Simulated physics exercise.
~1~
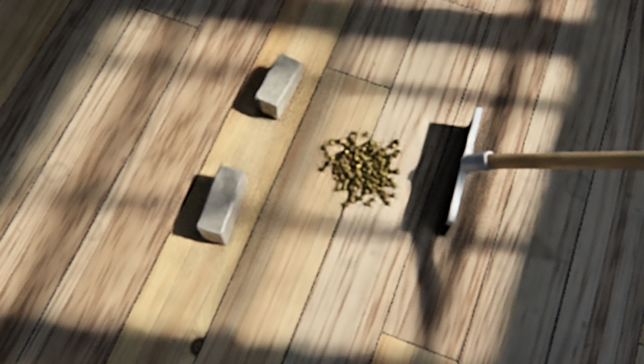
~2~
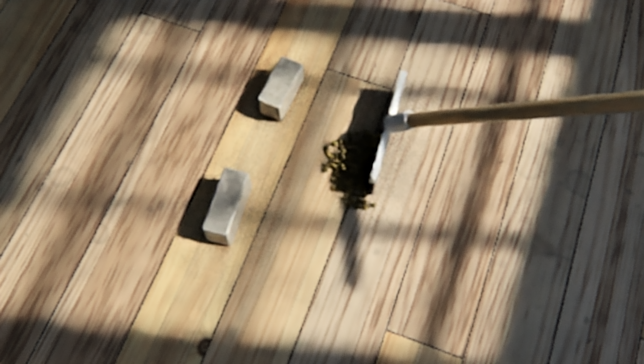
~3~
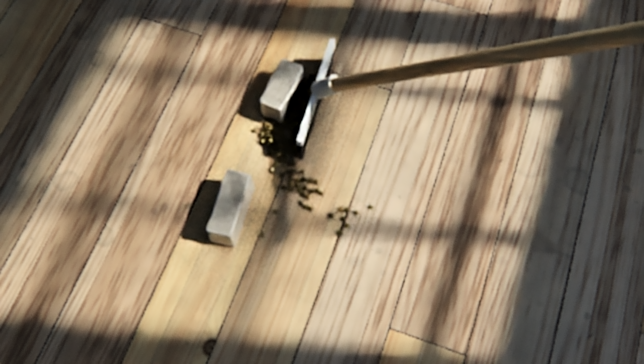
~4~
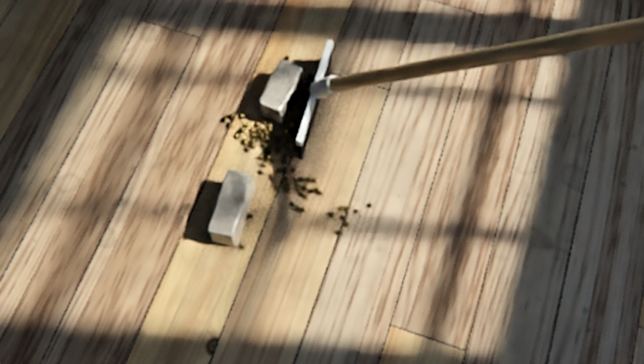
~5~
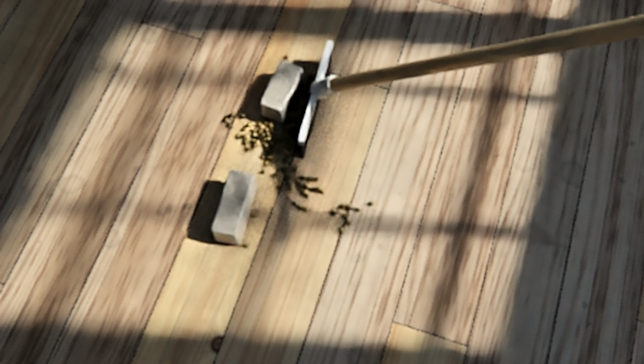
Squeegee pushing a pile of lentils left across a wooden floor, stopping at the upper block with the pieces strewn beside it.
